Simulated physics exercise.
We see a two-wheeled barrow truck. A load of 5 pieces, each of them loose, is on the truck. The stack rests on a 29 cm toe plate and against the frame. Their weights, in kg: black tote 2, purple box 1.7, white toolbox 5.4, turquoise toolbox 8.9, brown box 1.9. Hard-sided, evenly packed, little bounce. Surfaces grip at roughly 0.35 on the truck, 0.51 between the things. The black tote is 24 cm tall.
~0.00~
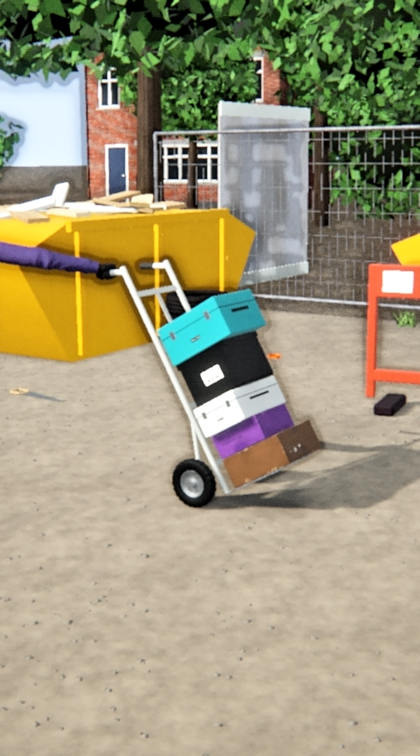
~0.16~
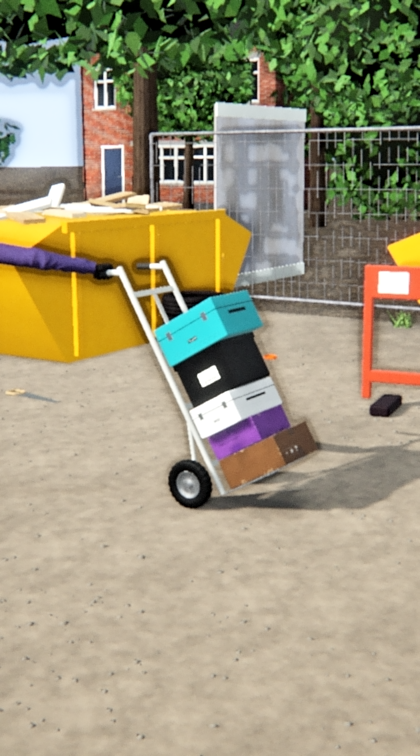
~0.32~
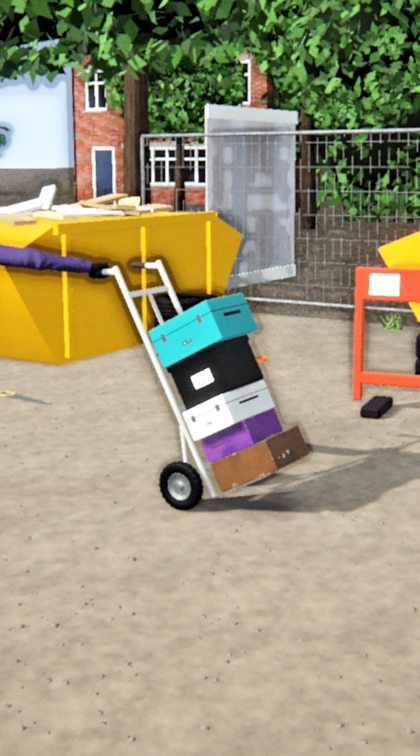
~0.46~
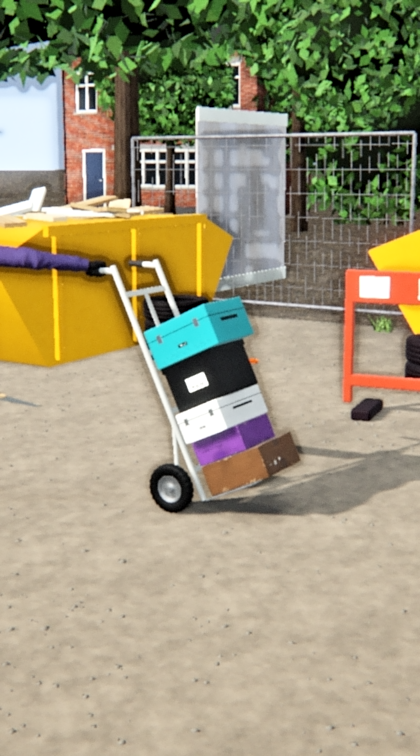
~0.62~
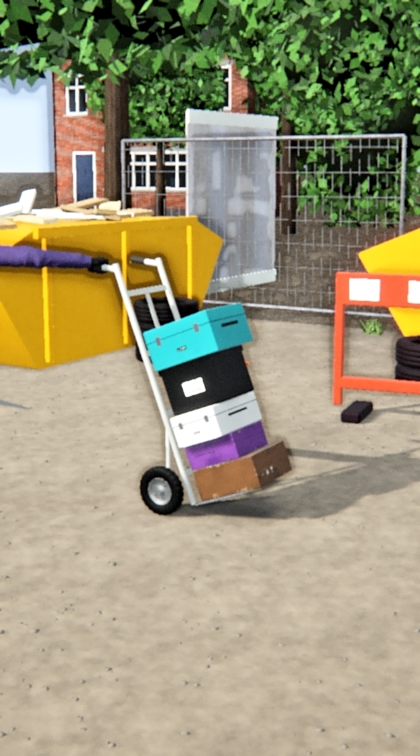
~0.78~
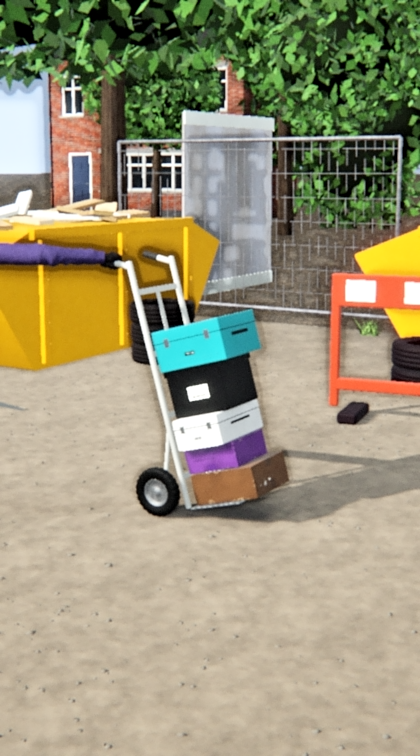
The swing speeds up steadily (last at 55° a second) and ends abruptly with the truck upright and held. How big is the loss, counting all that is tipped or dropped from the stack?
Tipped or gone: Not one.
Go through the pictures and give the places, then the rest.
In the first picture, 30° short of upright; black tote (226, 370); purple box (253, 431).
In the second picture, 30° short of upright; brown box (269, 455); white toolbox (237, 407).
In the third picture, 28° short of upright; turquoise toolbox (203, 330); brown box (260, 459).
In the fourth picture, 25° short of upright; white toolbox (223, 414); turquoise toolbox (199, 333).
In the fifth picture, 21° short of upright; brown box (243, 471); white toolbox (217, 419).
In the sixth picture, 16° short of upright; black tote (212, 386); purple box (226, 451).
After 1.18 s, truck upright; black tote slid 2 cm near (239, 401); turquoise toolbox slid 3 cm.
After 1.28 s, truck upright; black tote tipped 4° from how it sat near (243, 401); purple box tipped 4° from how it sat near (236, 466); turquoise toolbox tipped 4° from how it sat.
After 1.78 s, truck upright.
At rest (2.2 s), all 5 in place, give or take 10 cm. In the last view, black tote near (235, 401), purple box near (233, 467).
